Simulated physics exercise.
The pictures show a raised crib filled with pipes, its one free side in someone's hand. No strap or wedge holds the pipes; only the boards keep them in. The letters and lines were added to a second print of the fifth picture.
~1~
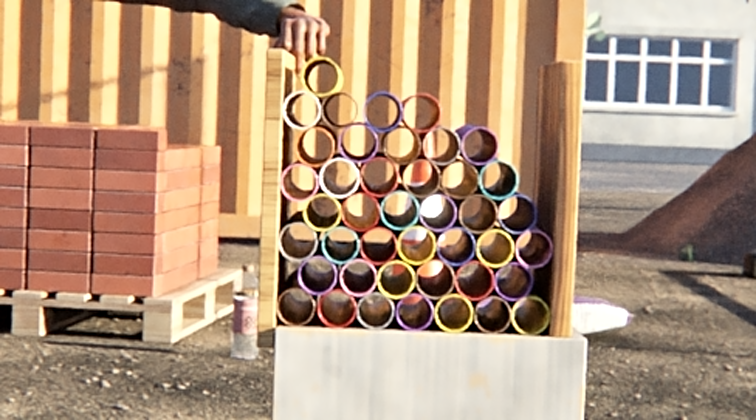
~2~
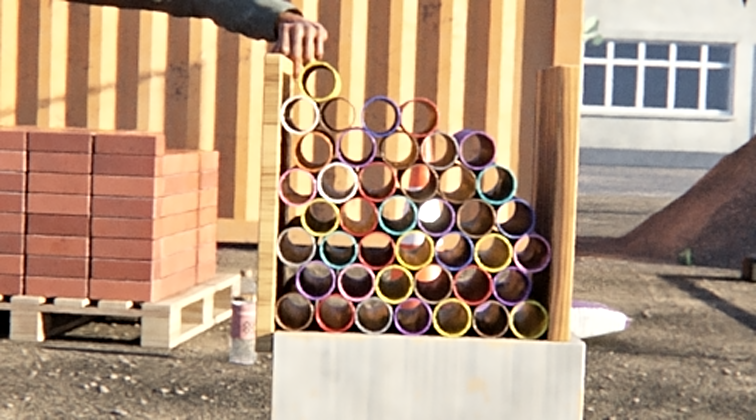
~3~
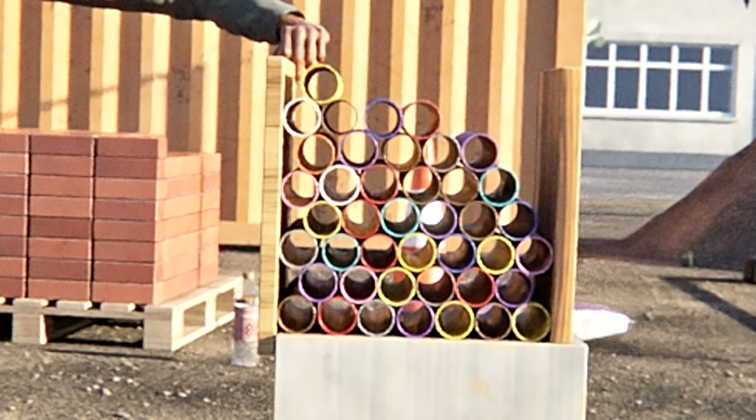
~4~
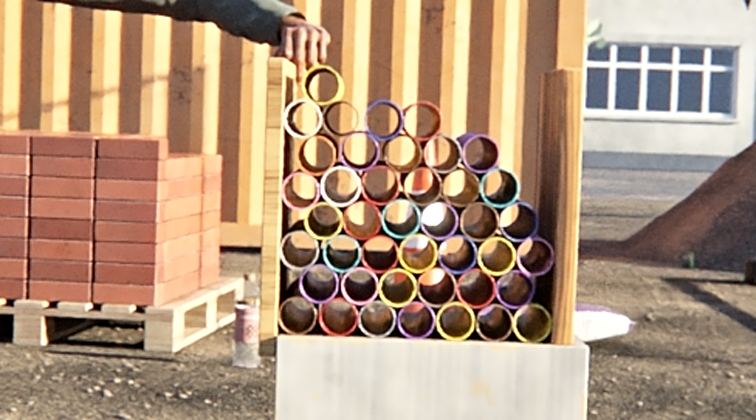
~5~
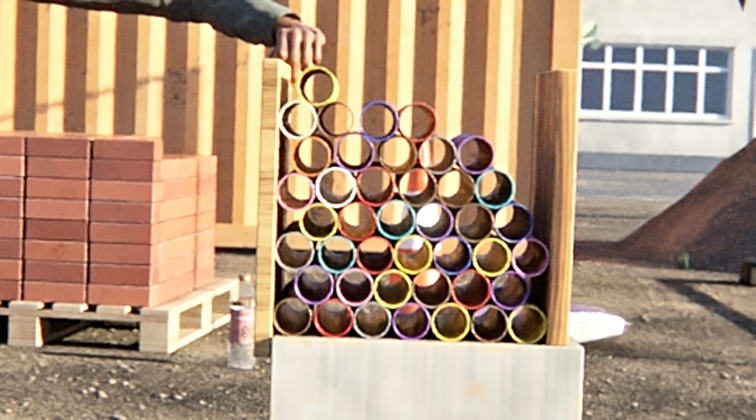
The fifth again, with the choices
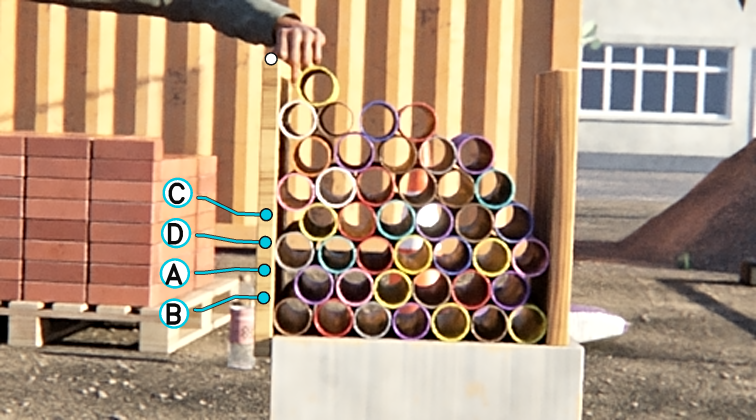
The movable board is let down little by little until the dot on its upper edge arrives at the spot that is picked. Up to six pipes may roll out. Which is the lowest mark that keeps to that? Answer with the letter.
Stop at A.
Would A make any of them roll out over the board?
Yes.
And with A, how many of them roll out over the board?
At A the number is five.
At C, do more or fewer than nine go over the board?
At C, fewer than nine.
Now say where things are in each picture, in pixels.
The first frame shows a brown pipe (492, 315); a yellow pipe (396, 280); a yellow pipe (416, 245).
The second frame shows a yellow pipe (414, 250); a pink pipe (297, 188).
The third frame shows a purple pipe (438, 219); a brown pipe (422, 186).
The fourth frame shows a brown pipe (403, 154); a yellow pipe (322, 85).
The fifth frame shows side board (274, 201); a brown pipe (293, 317); a brown pipe (489, 324).
On the marked copy, A at (264, 270); B at (263, 298); C at (266, 215); D at (265, 242); the white dot at (271, 59).
Taking A. A third of the way, top of the board (278, 147).
Two thirds of the way, top of the board (275, 245).
When it is over, top of the board (274, 270), five out over the board.
As for the rest, B more than six out over the board; C two out over the board; D five out over the board.
